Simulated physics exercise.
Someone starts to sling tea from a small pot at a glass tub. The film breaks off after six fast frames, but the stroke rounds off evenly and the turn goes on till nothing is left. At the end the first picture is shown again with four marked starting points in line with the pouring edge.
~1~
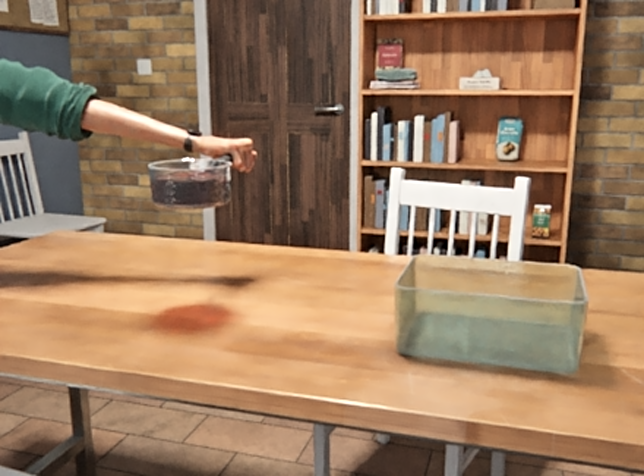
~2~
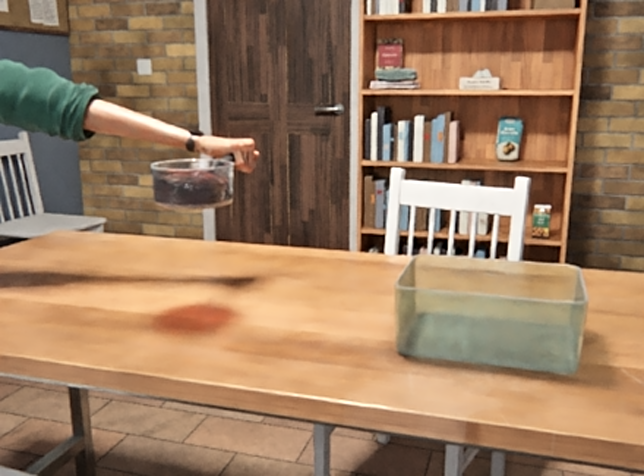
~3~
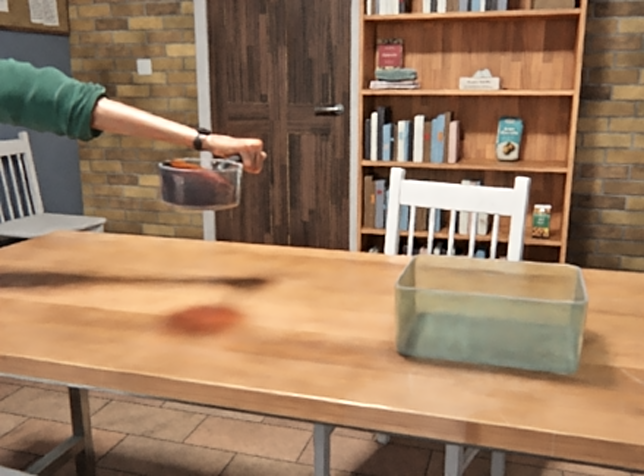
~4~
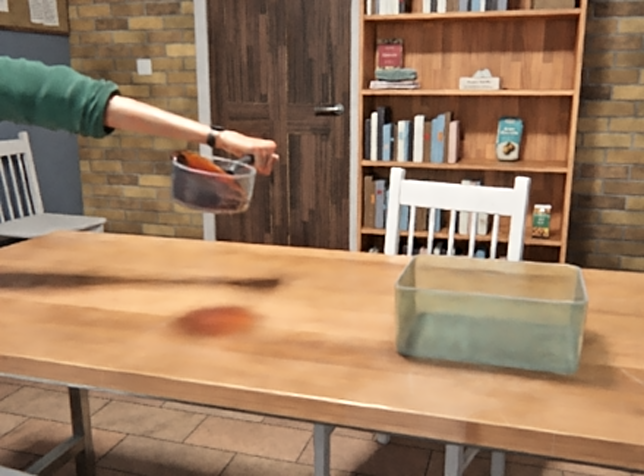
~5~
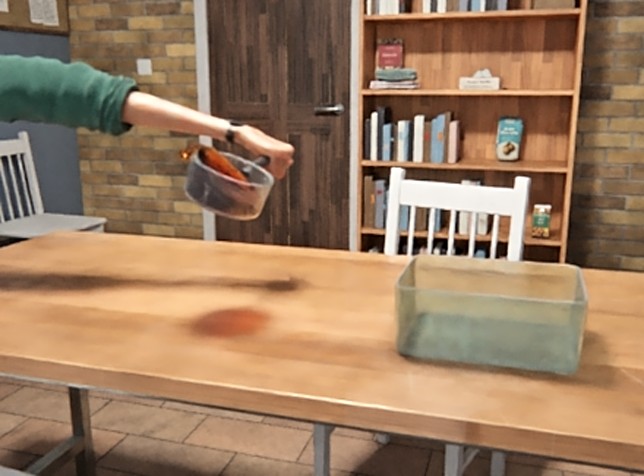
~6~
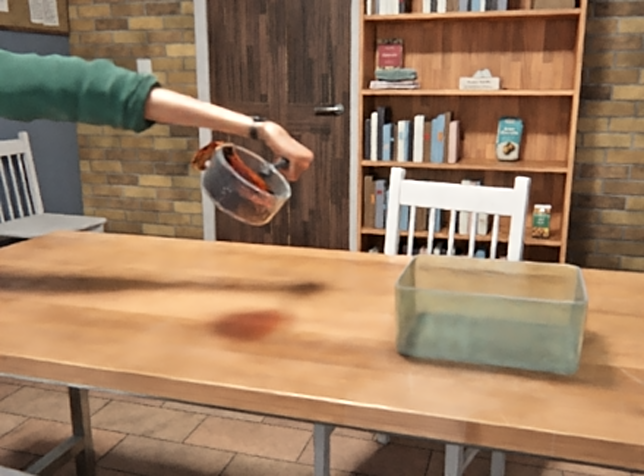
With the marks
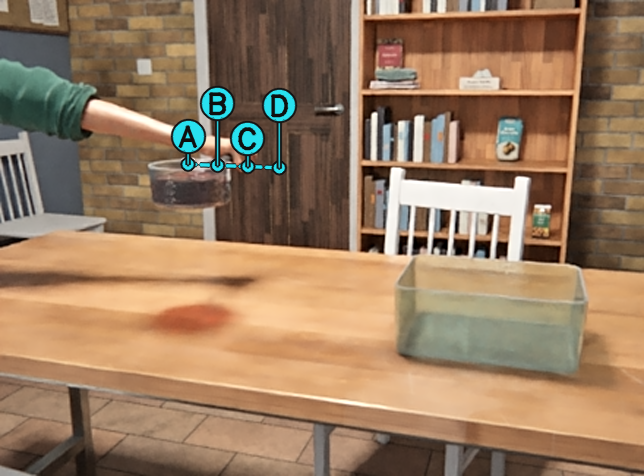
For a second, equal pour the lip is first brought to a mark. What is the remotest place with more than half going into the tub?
I would pick spot C.
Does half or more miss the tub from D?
No, not at all.
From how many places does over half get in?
Two of the four.
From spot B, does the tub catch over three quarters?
No.
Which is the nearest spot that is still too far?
B.
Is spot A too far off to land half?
Yes, it does.
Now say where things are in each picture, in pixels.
Upright, lip at (226, 165); tub from (396, 351) to (579, 373); nothing has left yet, in the first frame.
Upright, lip at (228, 165); nothing has left yet, in the second frame.
Tipped about 3°, lip at (237, 168); nothing has left yet, in the third frame.
Tipped about 10°, lip at (251, 174); tea is over the rim, down to (190, 159), in the fourth frame.
Tipped about 22°, lip at (268, 183); tea is over the rim, down to (191, 160), in the fifth frame.
Tipped about 37°, lip at (286, 195); tea is over the rim, down to (203, 169), in the sixth frame.
On the marked copy, A at (188, 164); B at (217, 165); C at (247, 166); D at (279, 167).
If A is chosen, about 0 % lands in the tub, 95 % falls short and 4 % goes beside or beyond.
If B is chosen, about 24 % lands in the tub, 70 % falls short and 6 % goes beside or beyond.
If C is chosen, about 66 % lands in the tub, 23 % falls short and 11 % goes beside or beyond.
If D is chosen, about 71 % lands in the tub, 11 % falls short and 18 % goes beside or beyond.
